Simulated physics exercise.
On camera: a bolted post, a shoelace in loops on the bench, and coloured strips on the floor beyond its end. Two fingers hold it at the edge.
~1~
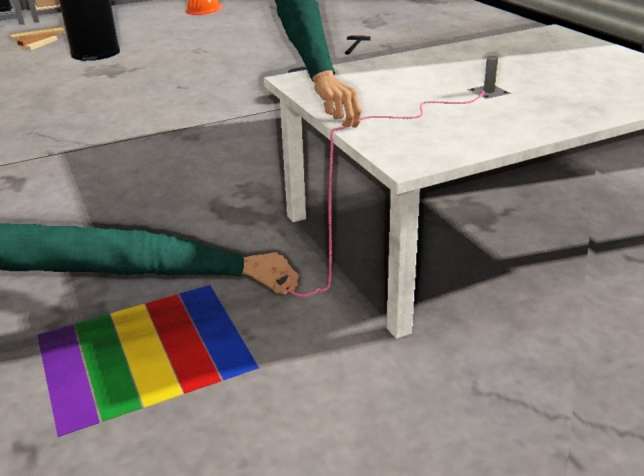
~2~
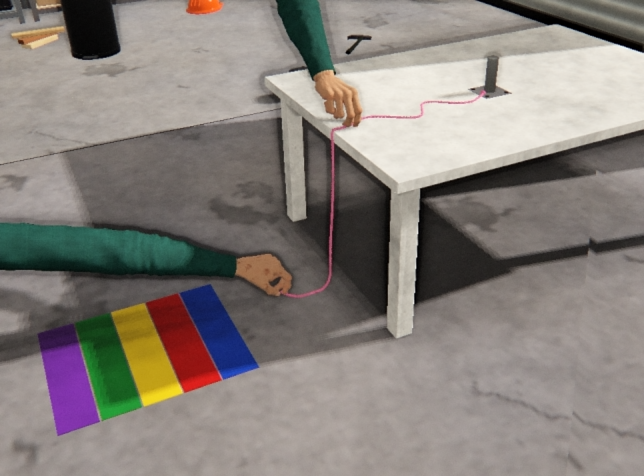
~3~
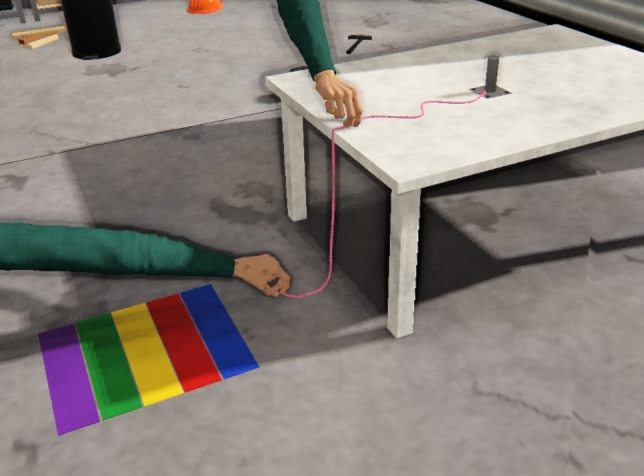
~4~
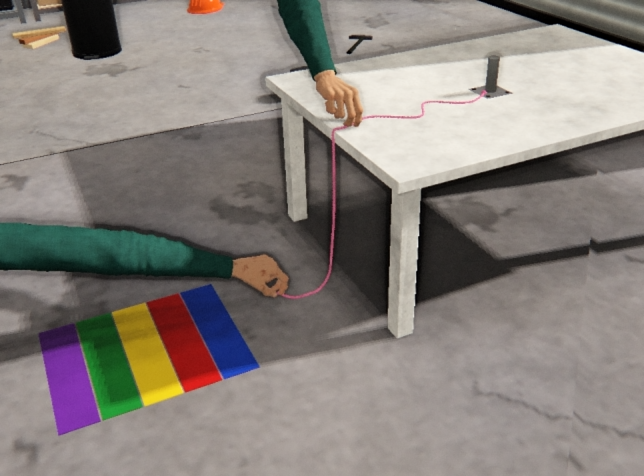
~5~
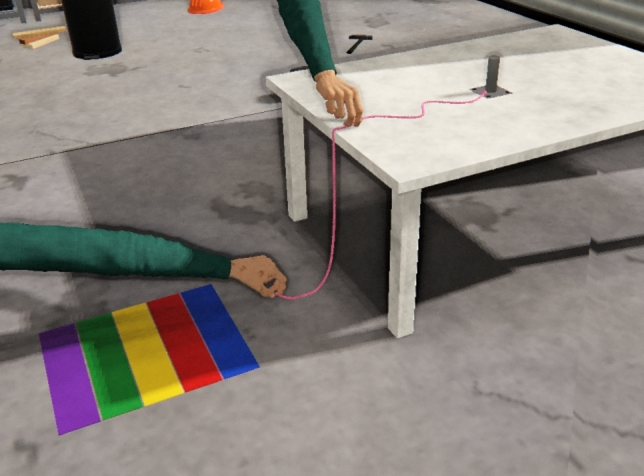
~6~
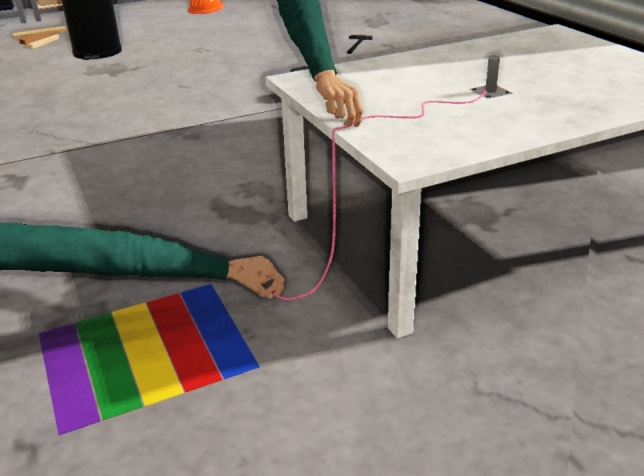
Two green-sleeved arms reach over a grey concrete floor, seen from above at an angle, one hand at the near edge of a white table and the other low beside it. A thin pink lace runs from a small dark upright piece across the tabletop and down to the lower hand, near purple, green, yellow, red and blue strips. The lower hand shifts slightly left, drawing the lace's end, while all else stays still.
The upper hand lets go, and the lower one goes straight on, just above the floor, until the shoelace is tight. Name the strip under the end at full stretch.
The end stops over the yellow strip.
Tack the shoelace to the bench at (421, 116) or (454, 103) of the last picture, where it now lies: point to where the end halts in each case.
The places are (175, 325) and (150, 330).
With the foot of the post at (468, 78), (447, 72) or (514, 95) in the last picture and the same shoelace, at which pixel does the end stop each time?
Near (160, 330), (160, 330) and (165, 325).
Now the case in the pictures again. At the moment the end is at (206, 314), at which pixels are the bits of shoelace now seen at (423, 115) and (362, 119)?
The first at (395, 115), the second at (339, 129).
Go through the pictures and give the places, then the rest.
The first frame shows end (288, 290); blue (232, 357); red (195, 369); yellow (156, 382); green (116, 395); purple (74, 409).
The second frame shows end (281, 292); shoelace through (471, 102) (423, 111) (365, 118) (333, 158) (332, 220) (329, 280).
The third frame shows end (279, 292).
The fourth frame shows end (278, 293); shoelace through (472, 102) (423, 111) (365, 118) (334, 158) (334, 220) (326, 280).
The fifth frame shows end (276, 293).
The sixth frame shows end (274, 294); shoelace through (472, 102) (424, 111) (366, 118) (334, 158) (334, 220) (322, 280).
Soon after, end near (206, 314); over blue.
Then, end near (165, 327); over red.
At full stretch, end near (142, 334); over yellow. It gets as far as the yellow strip.
